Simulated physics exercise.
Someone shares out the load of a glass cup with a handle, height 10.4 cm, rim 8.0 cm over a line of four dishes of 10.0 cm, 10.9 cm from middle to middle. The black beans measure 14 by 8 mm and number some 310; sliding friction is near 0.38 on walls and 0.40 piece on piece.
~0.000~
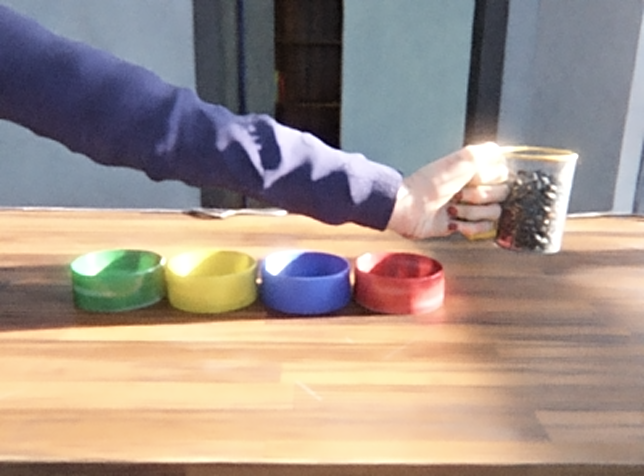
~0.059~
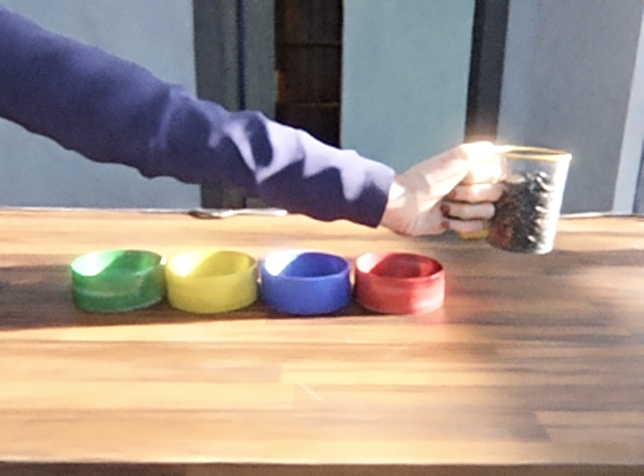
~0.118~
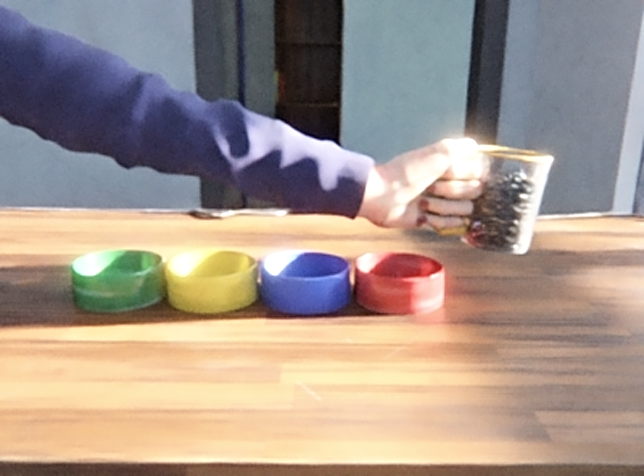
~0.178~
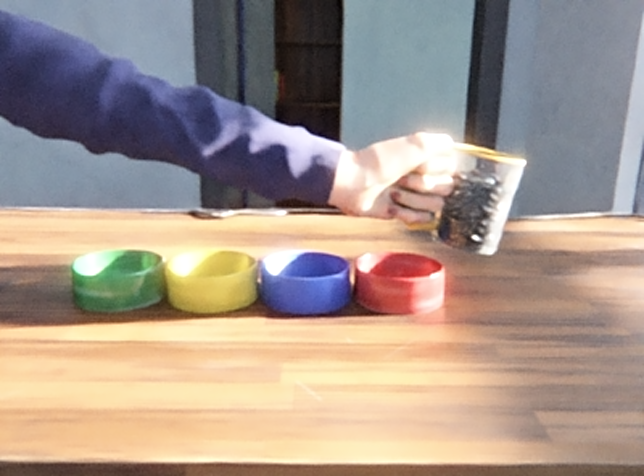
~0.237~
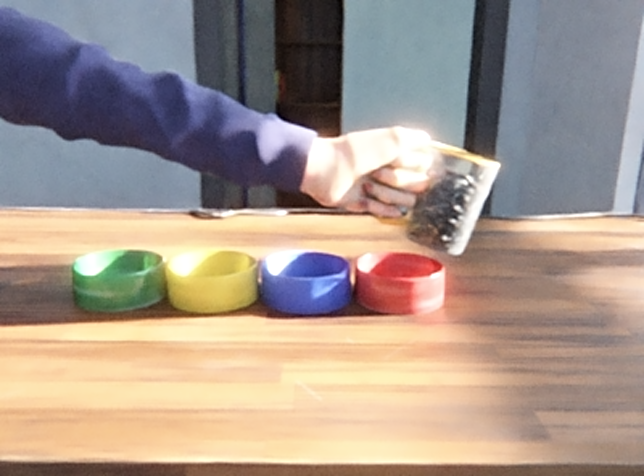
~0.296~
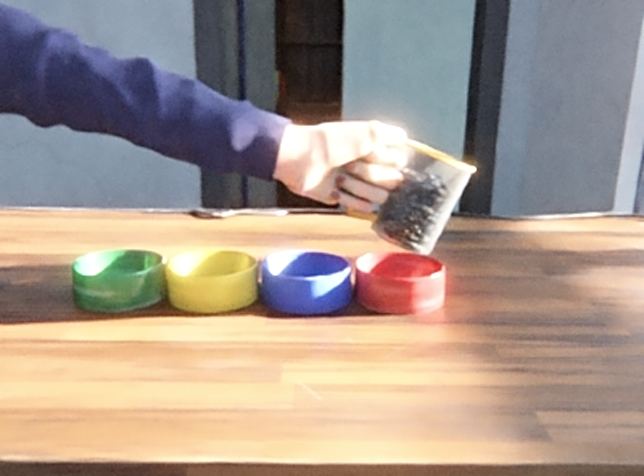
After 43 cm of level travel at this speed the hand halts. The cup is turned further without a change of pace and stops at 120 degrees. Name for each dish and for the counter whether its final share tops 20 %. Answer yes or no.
Red: No, blue: No, green: No, yellow: Yes, counter: No.
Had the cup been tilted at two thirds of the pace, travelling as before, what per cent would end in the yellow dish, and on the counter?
Yellow 100; counter 0.
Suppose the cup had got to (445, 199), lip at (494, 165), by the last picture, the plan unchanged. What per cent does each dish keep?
Red 0; blue 0; green 0; yellow 100.
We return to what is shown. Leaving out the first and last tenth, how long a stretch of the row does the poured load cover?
About 6 cm.
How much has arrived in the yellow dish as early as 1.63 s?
About 85 per cent by then.
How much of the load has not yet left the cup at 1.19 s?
About 95 per cent.
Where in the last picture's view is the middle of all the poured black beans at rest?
Near (212, 273).
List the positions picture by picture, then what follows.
Cup at (531, 200), tilt 0 degrees, lip at (571, 154), moved 0.0 cm; middle of the pieces at (527, 210); red dish at (399, 265); blue dish at (306, 264); yellow dish at (213, 263); green dish at (119, 262), in the first frame.
Cup at (524, 200), tilt 1 degrees, lip at (565, 155), moved 0.8 cm; middle of the pieces at (520, 210), in the second frame.
Cup at (503, 199), tilt 5 degrees, lip at (547, 157), moved 3.1 cm; middle of the pieces at (499, 210), in the third frame.
Cup at (474, 199), tilt 10 degrees, lip at (521, 161), moved 6.4 cm; middle of the pieces at (470, 209), in the fourth frame.
Cup at (447, 199), tilt 16 degrees, lip at (496, 165), moved 9.6 cm; middle of the pieces at (441, 208), in the fifth frame.
Cup at (419, 198), tilt 21 degrees, lip at (470, 169), moved 12.8 cm; middle of the pieces at (413, 207); red dish at (400, 265); blue dish at (307, 264); yellow dish at (213, 263); green dish at (120, 262). Its pace works out near 90 degrees a second; the hand travels 54 cm a second, in the sixth frame.
After 0.83 s, tilt 68 degrees; cup holds 100 %.
After 1.19 s, tilt 99 degrees; cup holds 95 %, yellow 5 %.
Then, at 1.63 s, tilt 120 degrees; cup holds 15 %, yellow 85 %.
In the end, at 2.5 s, red 0 %, blue 0 %, green 0 %, yellow 100 %, counter 0 %.
